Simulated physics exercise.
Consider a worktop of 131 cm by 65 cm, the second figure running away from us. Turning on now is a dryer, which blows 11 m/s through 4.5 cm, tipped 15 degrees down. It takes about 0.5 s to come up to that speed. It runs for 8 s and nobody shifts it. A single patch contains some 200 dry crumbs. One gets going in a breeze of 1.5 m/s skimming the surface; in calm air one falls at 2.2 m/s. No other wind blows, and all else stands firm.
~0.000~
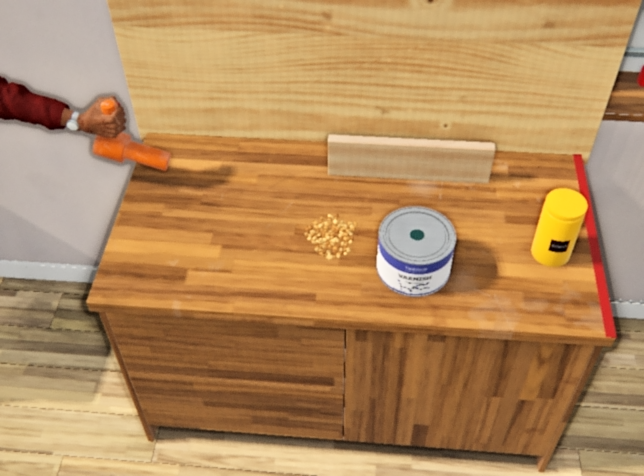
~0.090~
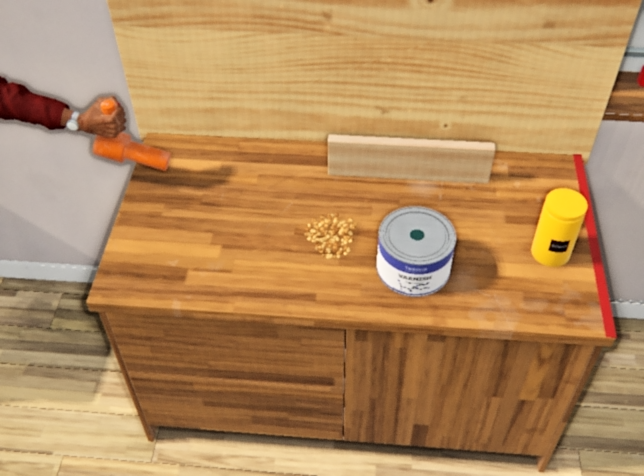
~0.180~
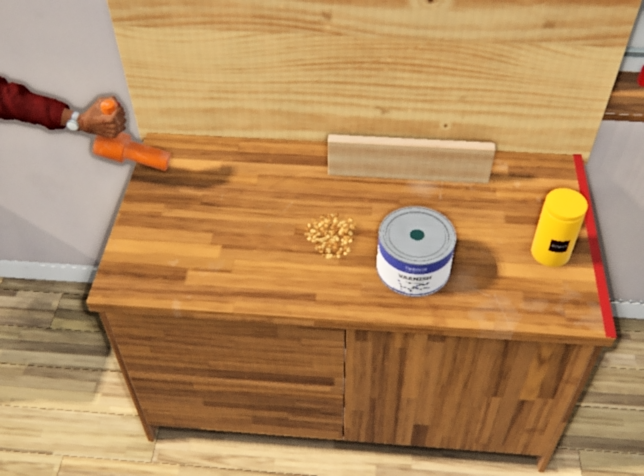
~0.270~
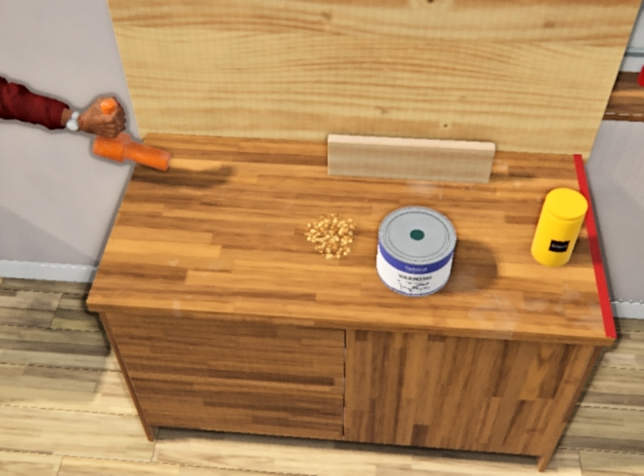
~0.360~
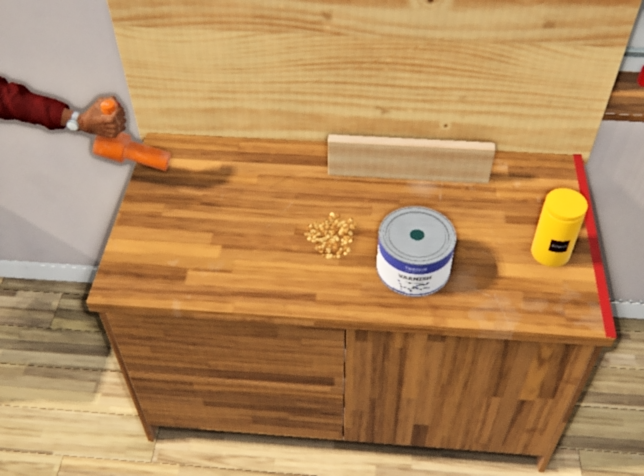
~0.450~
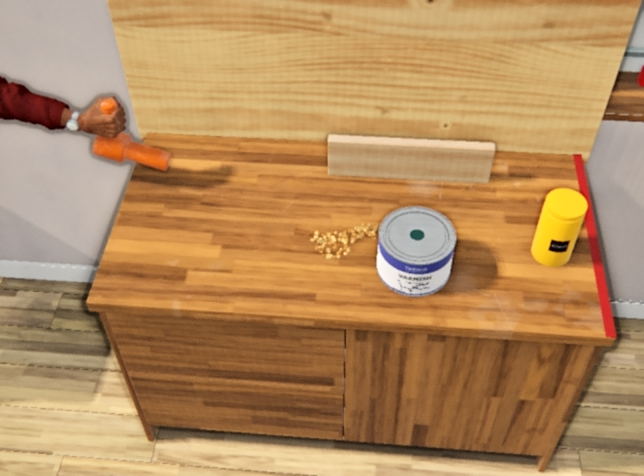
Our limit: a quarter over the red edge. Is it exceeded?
Watch it - the losses over that edge are going to stay within one in four.
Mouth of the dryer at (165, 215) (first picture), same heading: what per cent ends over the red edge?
Outcome: Some 80 in a hundred.
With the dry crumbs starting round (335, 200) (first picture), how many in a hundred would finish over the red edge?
In that case I'd expect around 80 percent.
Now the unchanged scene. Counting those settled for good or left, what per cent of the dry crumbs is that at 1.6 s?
50 %.
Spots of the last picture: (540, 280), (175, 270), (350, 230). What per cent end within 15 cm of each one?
20 %, 0 %, 30 %.
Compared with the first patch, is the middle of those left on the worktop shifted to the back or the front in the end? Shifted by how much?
Shift: Towards the near end, some 5 cm.
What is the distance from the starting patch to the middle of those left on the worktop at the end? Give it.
The middle is roughly 15 cm from where it started.
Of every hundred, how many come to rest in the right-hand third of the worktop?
It comes out near 30 in a hundred.
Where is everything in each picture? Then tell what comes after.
The middle of the dry crumbs is near (333, 235), none has stirred yet and the mouth of the dryer is at (168, 162), in the first picture.
The middle of the dry crumbs is near (333, 234), none has stirred yet and the red edge is centred on (597, 237), in the second picture.
The middle of the dry crumbs is near (333, 234), none has stirred yet, the top of a large tin is at (417, 234) and the top of a board is at (411, 142), in the third picture.
The middle of the dry crumbs is near (333, 234) and none has stirred yet, in the fourth picture.
The middle of the dry crumbs is near (333, 234) and none has stirred yet, in the fifth picture.
The middle of the dry crumbs is near (346, 238), the farthest in sight from the dryer is at (382, 239) and about 55 % have left their places, in the sixth picture.
After 1.6 s, 0 % are over the red edge; the middle of those still in play is near (383, 251); 47 % have settled or left.
After 2.6 s, 0 % are over the red edge; the middle of those still in play is near (383, 251); 52 % have settled or left.
After 4.4 s, 0 % are over the red edge; the middle of those still in play is near (383, 251); 54 % have settled or left.
After 8.0 s, at the end, 2 % are over the red edge; the middle of those still in play is near (383, 251).
